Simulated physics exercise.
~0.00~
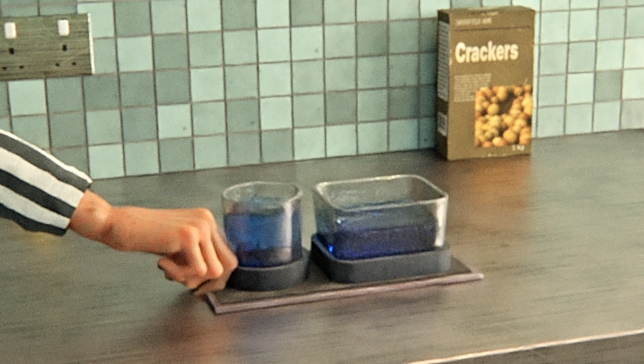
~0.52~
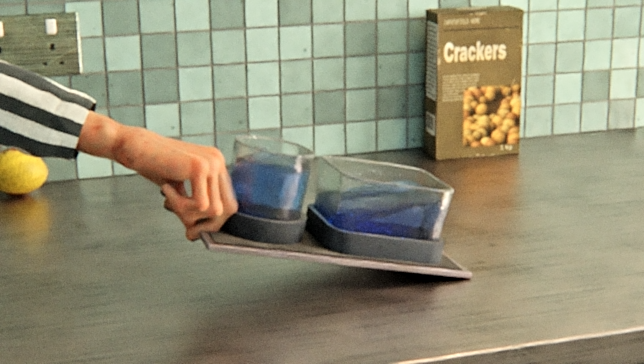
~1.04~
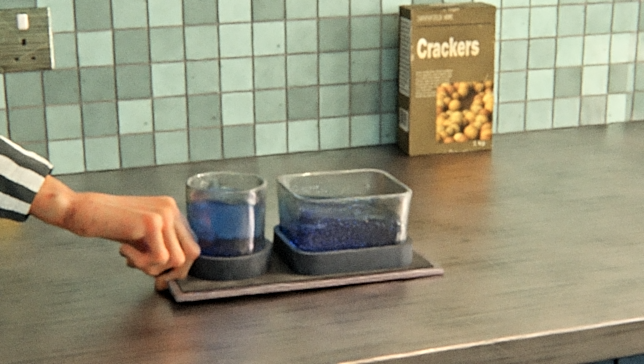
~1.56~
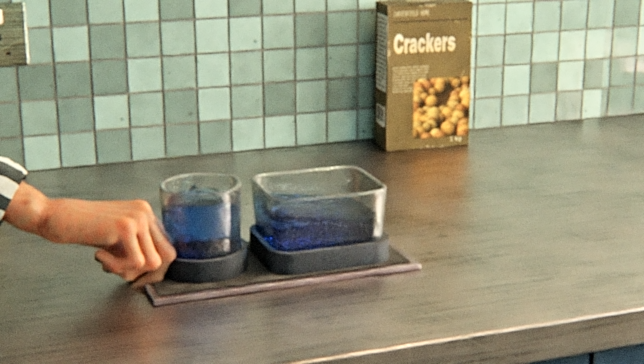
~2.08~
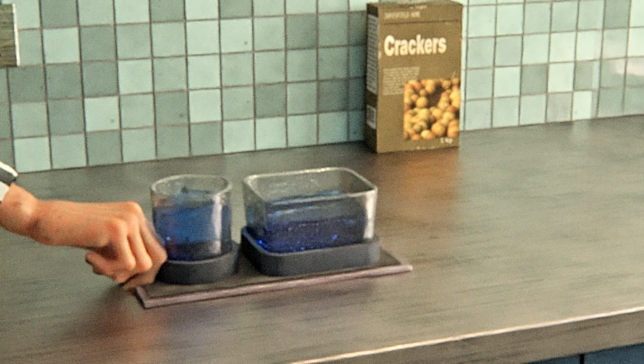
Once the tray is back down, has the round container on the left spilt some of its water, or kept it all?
The round container on the left keeps all of its water.
